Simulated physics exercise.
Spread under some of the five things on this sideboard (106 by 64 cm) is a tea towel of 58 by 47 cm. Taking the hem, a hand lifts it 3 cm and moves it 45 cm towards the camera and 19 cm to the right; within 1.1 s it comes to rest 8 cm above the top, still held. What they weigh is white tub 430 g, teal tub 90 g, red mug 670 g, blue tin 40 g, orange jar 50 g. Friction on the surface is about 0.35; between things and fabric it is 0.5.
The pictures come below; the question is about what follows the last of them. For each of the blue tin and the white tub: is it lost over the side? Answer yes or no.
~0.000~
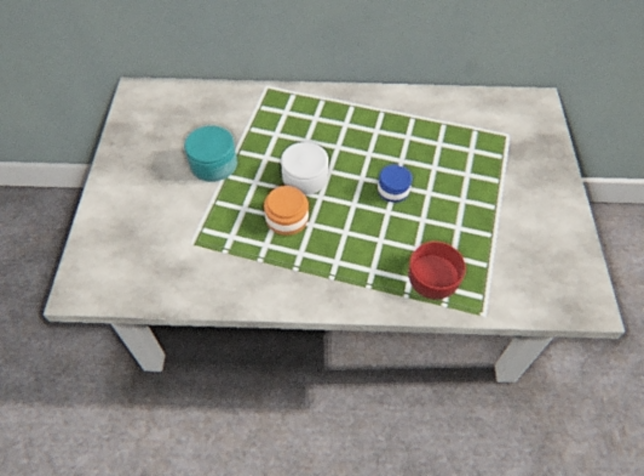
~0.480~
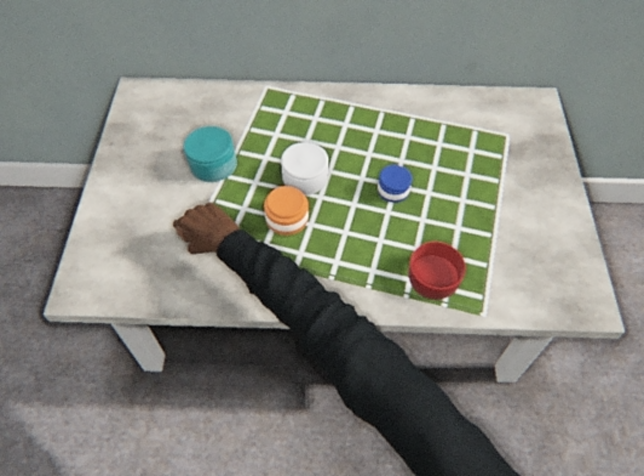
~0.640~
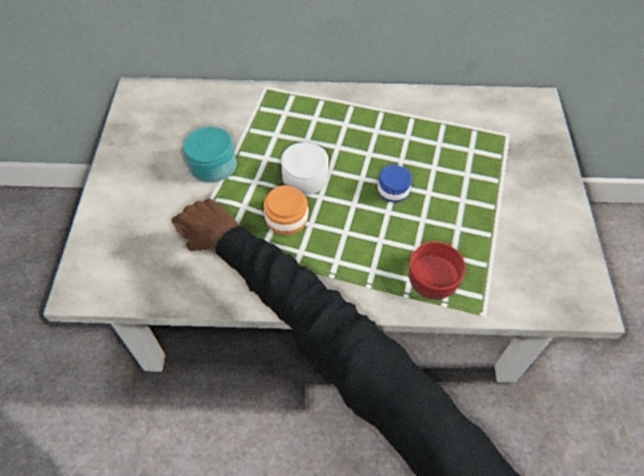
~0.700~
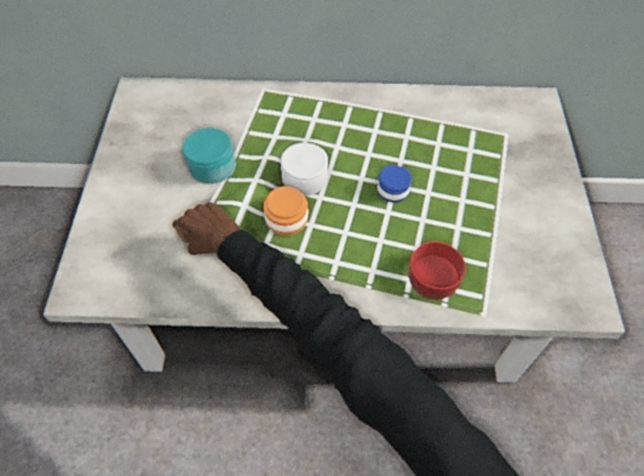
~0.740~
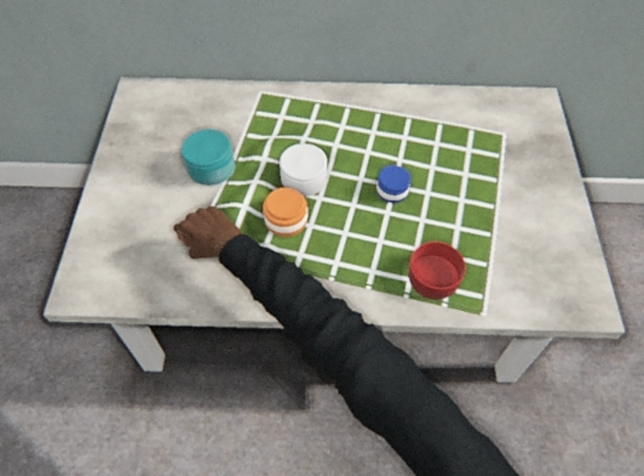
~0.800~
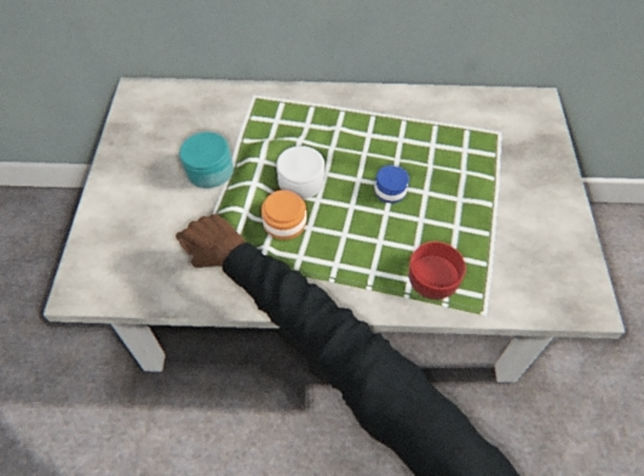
Answers: Blue tin - yes; white tub - yes.
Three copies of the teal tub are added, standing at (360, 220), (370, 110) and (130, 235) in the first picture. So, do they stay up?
Respectively, the copies end as follows: Gone from the top, still in place, still in place.
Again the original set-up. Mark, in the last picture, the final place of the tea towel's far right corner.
It settles at roughly (203, 280).
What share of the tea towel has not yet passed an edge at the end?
About 25 per cent.
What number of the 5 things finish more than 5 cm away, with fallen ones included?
In total, 5 of them qualify.
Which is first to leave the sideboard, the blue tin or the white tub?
The white one leads the way.
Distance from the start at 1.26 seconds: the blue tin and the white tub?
Blue tin: 10 cm; white tub: 25 cm.
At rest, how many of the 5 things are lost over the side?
My count is 3.
At 1.0 s, 100 % of the tea towel is still over the top; white tub 11 cm off its start, blue tin 5 cm off its start, orange jar 9 cm off its start.
At 1.3 s, 90 % of the tea towel is still over the top; white tub 23 cm off its start, blue tin 12 cm off its start, orange jar 21 cm off its start.
At 1.5 s, 65 % of the tea towel is still over the top; white tub 38 cm off its start at (257, 330), blue tin 23 cm off its start at (324, 250), orange jar 34 cm off its start at (296, 366).
At 1.7 s, 35 % of the tea towel is still over the top; white tub over the edge, blue tin 35 cm off its start, orange jar over the edge.
At 3.3 s, 25 % of the tea towel is still over the top; blue tin over the edge, white tub over the edge, orange jar over the edge, teal tub 12 cm off its start at (166, 181).
